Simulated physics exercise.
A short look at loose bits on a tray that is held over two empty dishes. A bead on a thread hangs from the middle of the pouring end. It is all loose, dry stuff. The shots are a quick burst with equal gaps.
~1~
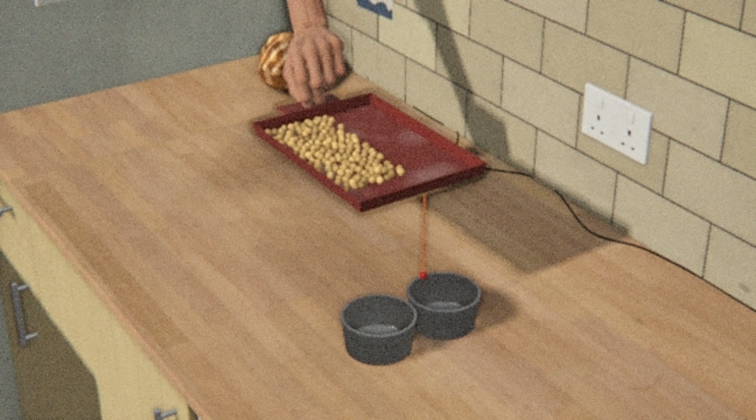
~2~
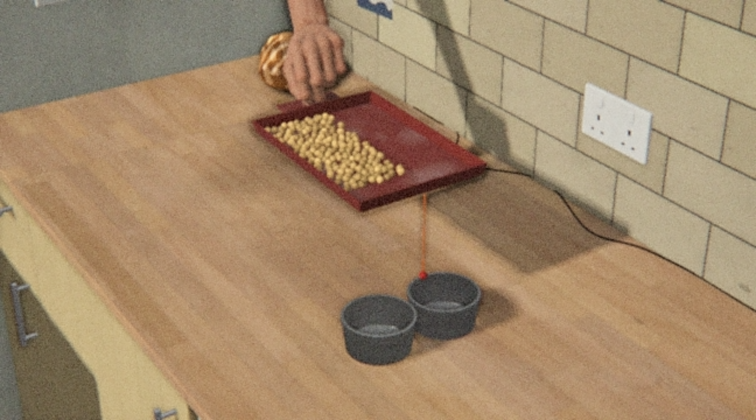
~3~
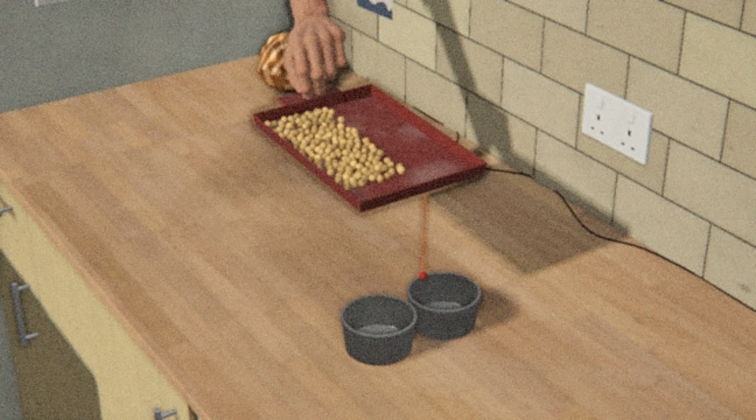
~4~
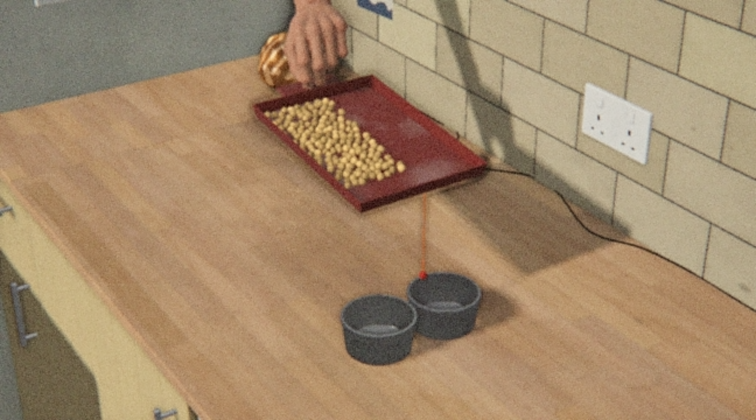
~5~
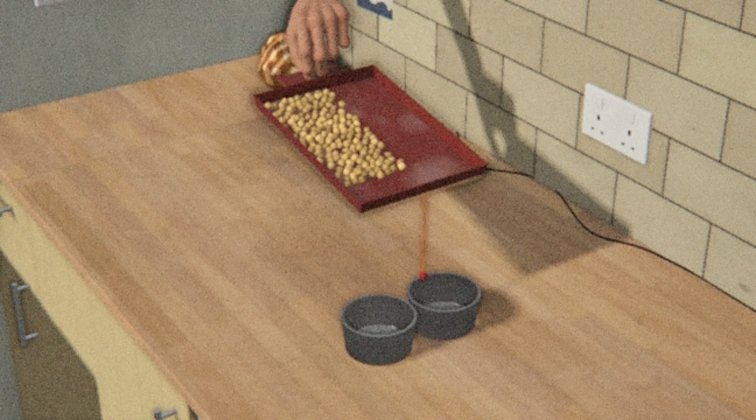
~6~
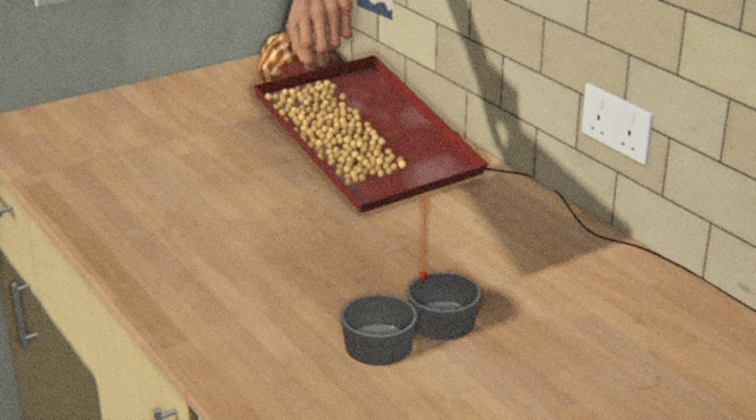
Red tray of dried chickpeas tilting slightly as a hand raises its far end above two empty dark dishes on a wooden worktop.
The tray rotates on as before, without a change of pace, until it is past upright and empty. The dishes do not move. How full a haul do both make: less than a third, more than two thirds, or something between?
In the dishes lies between a third and two thirds of it.
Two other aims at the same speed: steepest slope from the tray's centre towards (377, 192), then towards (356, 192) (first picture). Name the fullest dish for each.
In turn: The left dish; the left one.
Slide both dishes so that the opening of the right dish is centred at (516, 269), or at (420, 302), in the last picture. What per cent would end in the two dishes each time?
The first gives 30 %, the second 50 %.
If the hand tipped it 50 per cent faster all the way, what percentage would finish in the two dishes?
It comes to 50 per cent or so.
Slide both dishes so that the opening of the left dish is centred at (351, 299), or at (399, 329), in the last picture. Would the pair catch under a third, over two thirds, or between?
One: Under a third. Two: Beyond two thirds.
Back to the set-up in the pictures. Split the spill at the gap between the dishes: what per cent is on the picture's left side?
It comes to 10 per cent or so.
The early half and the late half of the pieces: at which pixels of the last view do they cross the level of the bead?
Around (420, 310) and then (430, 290).
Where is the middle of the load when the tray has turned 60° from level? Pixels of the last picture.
Near (398, 166).
Just after the last frame, tray tipped steeply; almost all on the tray; just a few in the air.
A moment on, tray tipped right over; almost all on the tray; just a few in the left dish; just a few in the right dish; just a few outside both.
Further on, tray tipped past a quarter turn; roughly a third in the left dish; roughly a quarter in the right dish; roughly half outside both.
When it is over, tray tipped past a quarter turn; roughly a third in the left dish; roughly a quarter in the right dish; roughly half outside both.
